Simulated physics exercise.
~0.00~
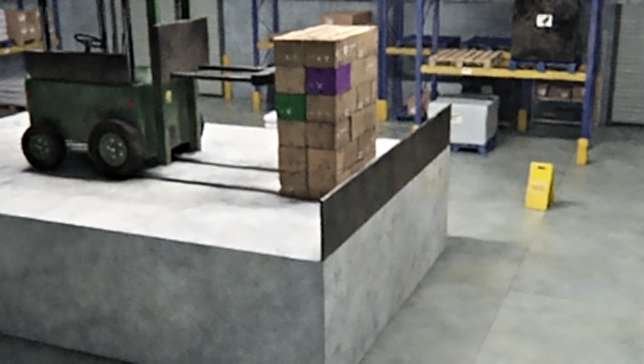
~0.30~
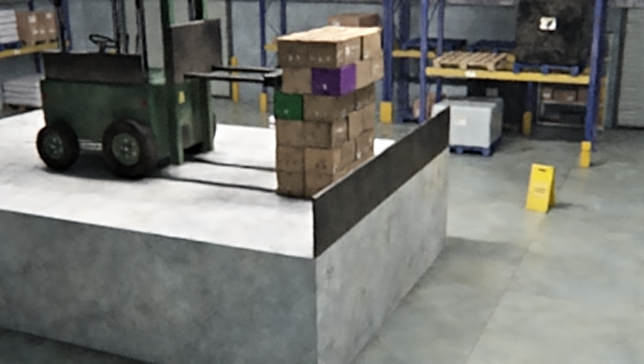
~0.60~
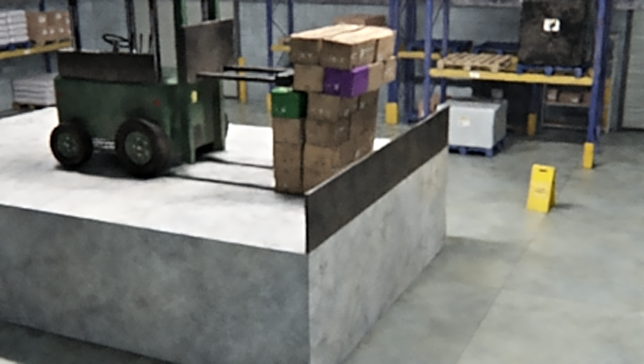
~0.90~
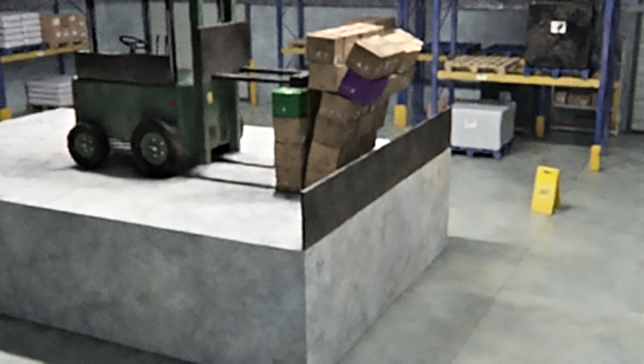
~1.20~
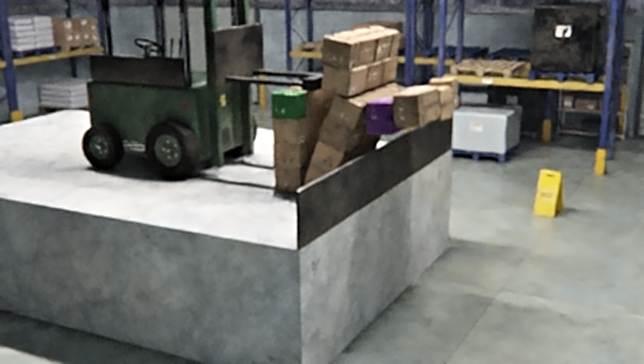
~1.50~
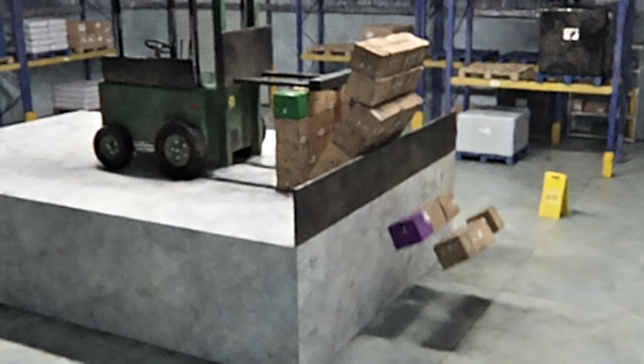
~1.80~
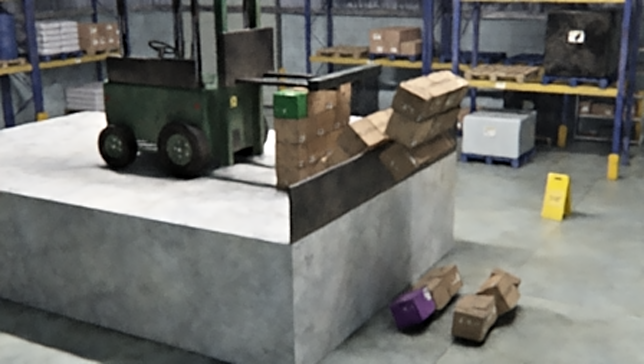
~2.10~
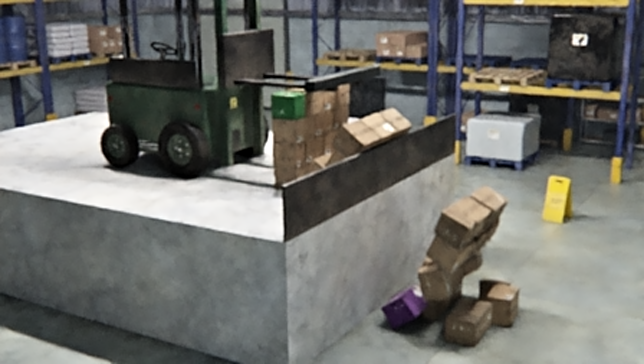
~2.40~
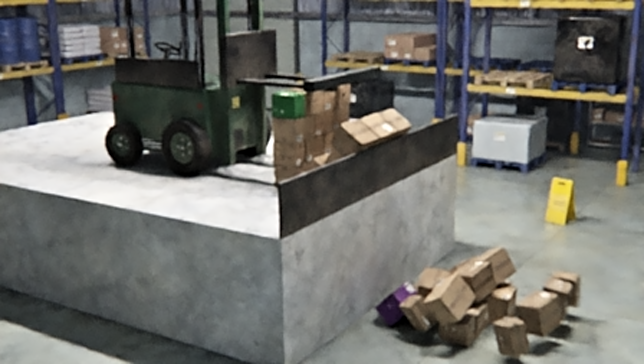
In a warehouse with blue and orange racking, seen from slightly above and drifting gently sideways, a dark green forklift stands on a raised concrete deck. Before it rises a stack of brown cartons, one labelled green and one purple, beside a low dark board at the deck's edge. The truck moves right, its beam pushing the upper cartons until they lean over the board. The purple carton and a few others tumble to the floor, then more slide after them. The truck stops, leaving a scattered heap below near a yellow floor sign, while the green carton and others remain on deck.
